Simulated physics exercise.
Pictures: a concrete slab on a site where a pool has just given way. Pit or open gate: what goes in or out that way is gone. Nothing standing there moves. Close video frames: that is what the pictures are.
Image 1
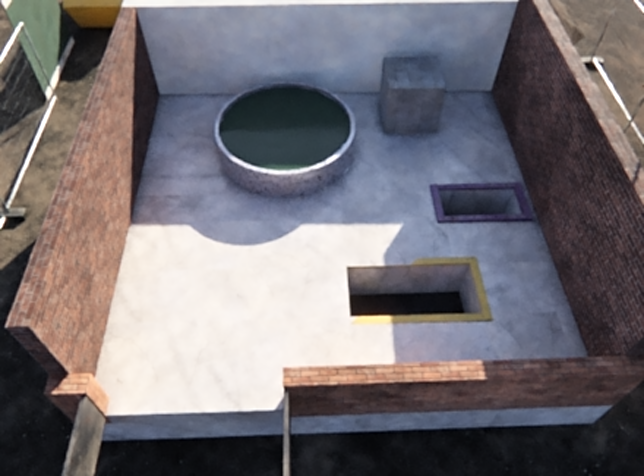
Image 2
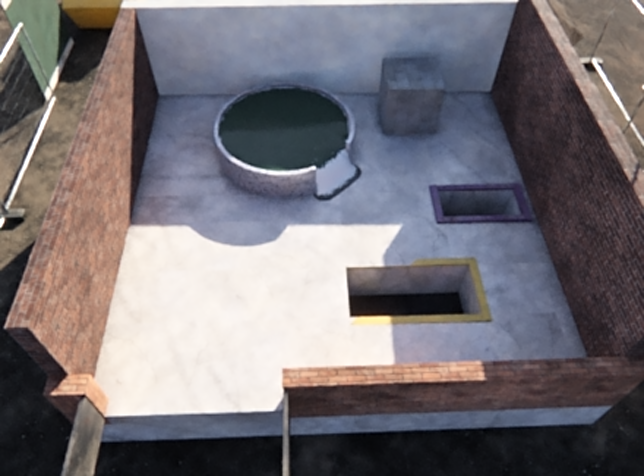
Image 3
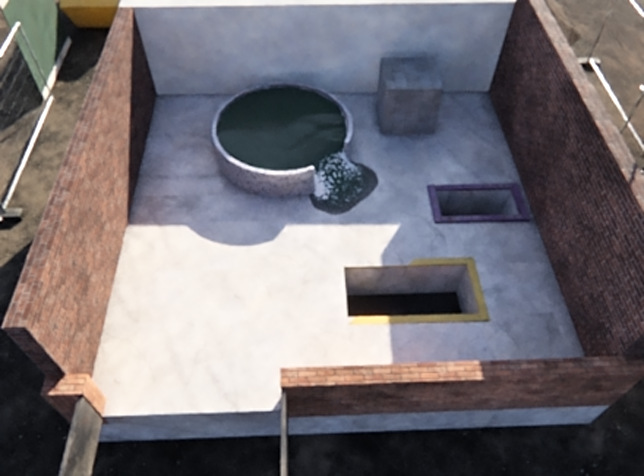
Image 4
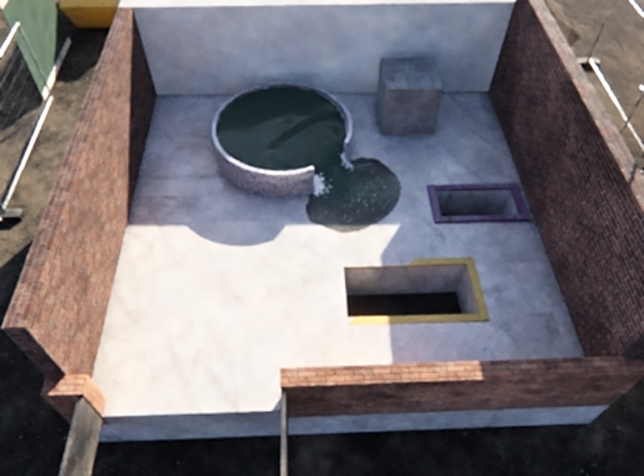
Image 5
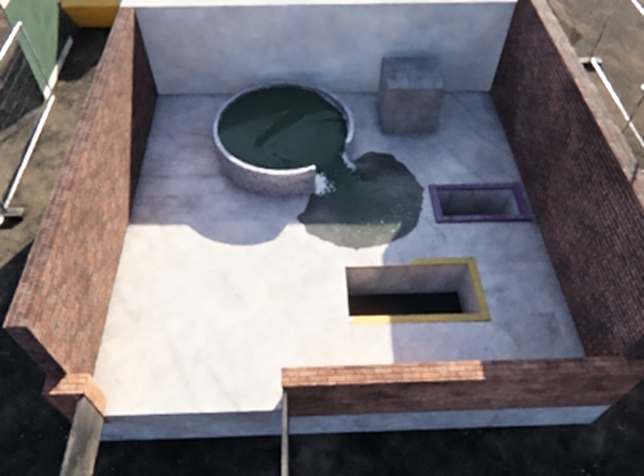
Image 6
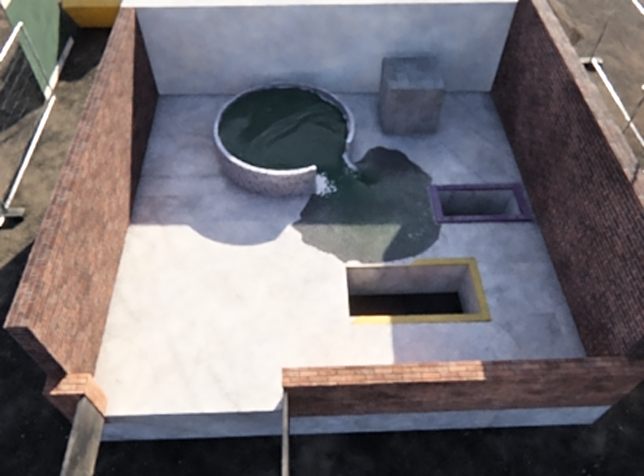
On a walled concrete slab, a round tank's side breaking open and dark water pouring out, spreading across the floor between rectangular pits.
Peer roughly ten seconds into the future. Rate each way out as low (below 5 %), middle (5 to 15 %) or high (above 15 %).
Ratings - gate: Low; yellow pit: High; purple pit: Middle.
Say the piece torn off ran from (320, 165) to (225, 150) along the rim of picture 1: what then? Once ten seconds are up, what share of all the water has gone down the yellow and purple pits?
Near enough: Yellow 14 percent, purple 0 percent.
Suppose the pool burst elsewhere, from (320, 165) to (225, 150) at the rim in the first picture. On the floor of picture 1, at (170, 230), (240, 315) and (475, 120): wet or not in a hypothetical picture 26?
So the first one is drenched, the next drenched, and the last left untouched.
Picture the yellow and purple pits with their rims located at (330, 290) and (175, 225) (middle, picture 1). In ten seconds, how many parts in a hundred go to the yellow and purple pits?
Yellow gets 25 in a hundred; purple gets 0 in a hundred.
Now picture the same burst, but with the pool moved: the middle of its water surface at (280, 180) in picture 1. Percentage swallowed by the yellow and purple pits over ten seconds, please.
So yellow takes 60 % and purple takes 0 %.
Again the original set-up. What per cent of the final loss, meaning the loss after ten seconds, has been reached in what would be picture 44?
I'd say about 70 per cent.
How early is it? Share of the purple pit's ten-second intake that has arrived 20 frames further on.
Roughly 55 percent.
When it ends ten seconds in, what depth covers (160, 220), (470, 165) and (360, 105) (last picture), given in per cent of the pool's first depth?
In order: 0, 4, 2 %.
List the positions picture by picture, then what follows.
Still water in the round tank at (285, 127), in the first picture.
The front is at (356, 170), out from the gap at (333, 173), in the second picture.
Water pours out at (331, 174) and has run to (371, 174), in the third picture.
Water pours out at (331, 174) and has run to (386, 210), in the fourth picture.
Water pours out at (332, 173) and has run to (411, 223), in the fifth picture.
The front is at (416, 250), out from the gap at (333, 172), in the sixth picture.
A moment on, water covers 15 % of the floor; the gate 0 %, the yellow pit 3 %, the purple pit 1 %.
Next, water covers 25 % of the floor; the gate 0 %, the yellow pit 10 %, the purple pit 3 %.
Then, water covers 25 % of the floor; the gate 0 %, the yellow pit 18 %, the purple pit 6 %.
Later, water covers 40 % of the floor; the gate 0 %, the yellow pit 29 %, the purple pit 10 %.
In the end, water covers 45 % of the floor; the gate 1 %, the yellow pit 42 %, the purple pit 12 %.
